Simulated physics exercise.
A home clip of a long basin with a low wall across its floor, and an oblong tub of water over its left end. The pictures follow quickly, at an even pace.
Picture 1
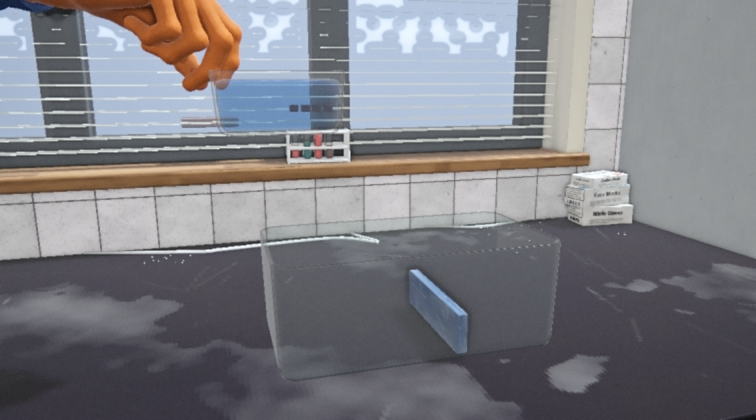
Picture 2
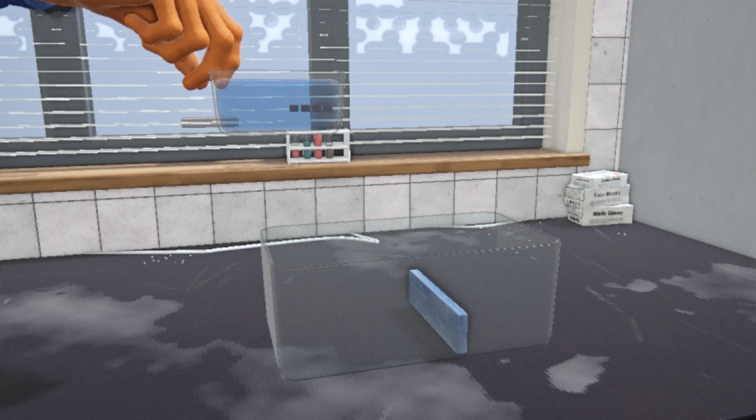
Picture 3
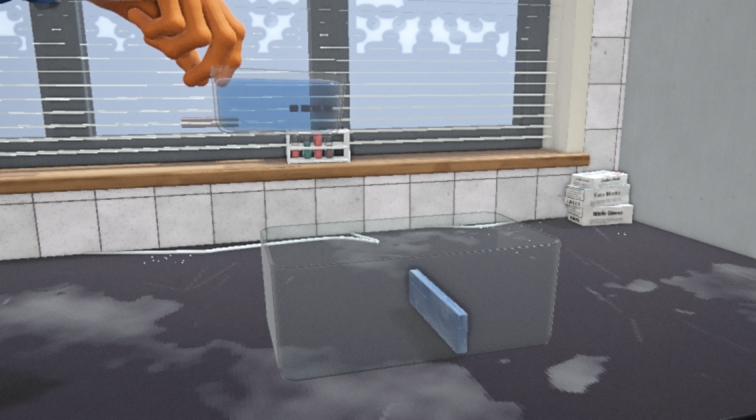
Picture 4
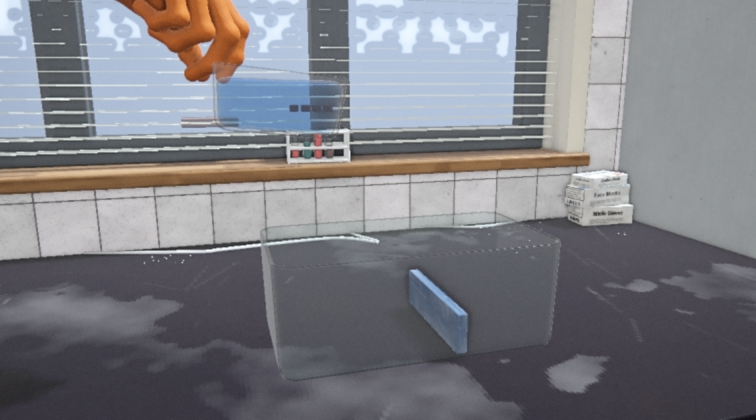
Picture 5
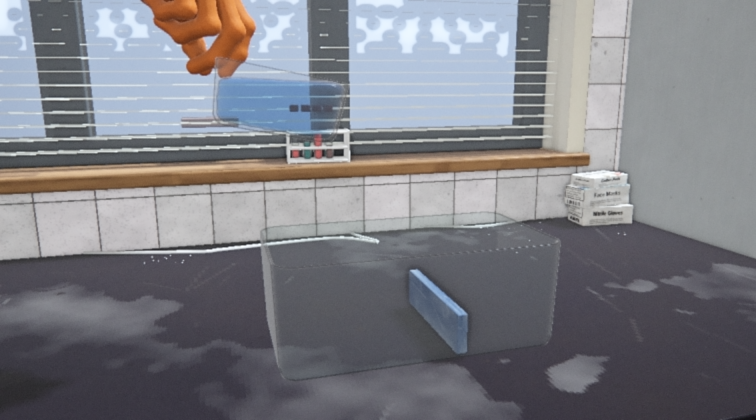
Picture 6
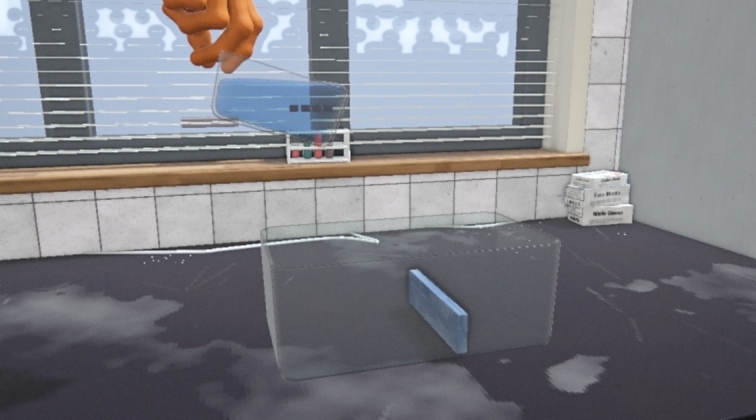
An orange hand slowly tilting a clear tub of blue water rightward above a glass basin with a low blue wall inside.
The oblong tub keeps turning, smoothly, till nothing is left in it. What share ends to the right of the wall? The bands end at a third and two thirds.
In the end under a third is right of the wall.
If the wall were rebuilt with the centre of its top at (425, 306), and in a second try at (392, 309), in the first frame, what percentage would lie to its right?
Near 15 % and 65 %.
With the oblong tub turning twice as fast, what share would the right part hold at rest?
Roughly 10 in a hundred.
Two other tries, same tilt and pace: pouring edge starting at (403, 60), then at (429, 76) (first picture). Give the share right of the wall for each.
In turn 75 and 80 in a hundred.
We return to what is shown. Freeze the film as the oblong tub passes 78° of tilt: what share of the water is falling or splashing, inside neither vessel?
It comes to 45 per cent or so.
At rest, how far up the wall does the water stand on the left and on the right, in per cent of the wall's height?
Some 40 per cent left and 0 right.
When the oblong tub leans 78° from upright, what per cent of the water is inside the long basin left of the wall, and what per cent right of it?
Near 30 on the left, 0 on the right.
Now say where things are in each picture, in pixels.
In the first picture, it leans 0°; its right rim is at (335, 75); the water meets the walls at (214, 82) and (332, 82); the long basin's rim runs from (266, 248) to (526, 227); the wall's top is at (436, 291).
In the second picture, it leans 1°; its right rim is at (335, 75); the water meets the walls at (214, 82) and (332, 83).
In the third picture, it leans 3°; its right rim is at (336, 78); the water meets the walls at (215, 82) and (333, 83).
In the fourth picture, it leans 7°; its right rim is at (338, 82); the water meets the walls at (216, 81) and (333, 84).
In the fifth picture, it leans 11°; its right rim is at (339, 87); the water meets the walls at (217, 81) and (336, 86).
In the sixth picture, it leans 17°; its right rim is at (340, 94); the water meets the walls at (218, 82) and (339, 88); 1 per cent is over the edge.
A moment on, the oblong tub is tipped on its side and 26 per cent is still to pour, 30 is left of the wall and 0 right of it.
Next, the oblong tub is tipped right over and 3 per cent is still to pour, 88 is left of the wall and 3 right of it.
Then the oblong tub is tipped right over and 0 per cent is still to pour, 96 is left of the wall and 4 right of it.
Later the oblong tub is tipped right over and 0 per cent is still to pour, 96 is left of the wall and 4 right of it.
In the end 96 per cent lies left of the wall, 4 right of it and 1 outside.
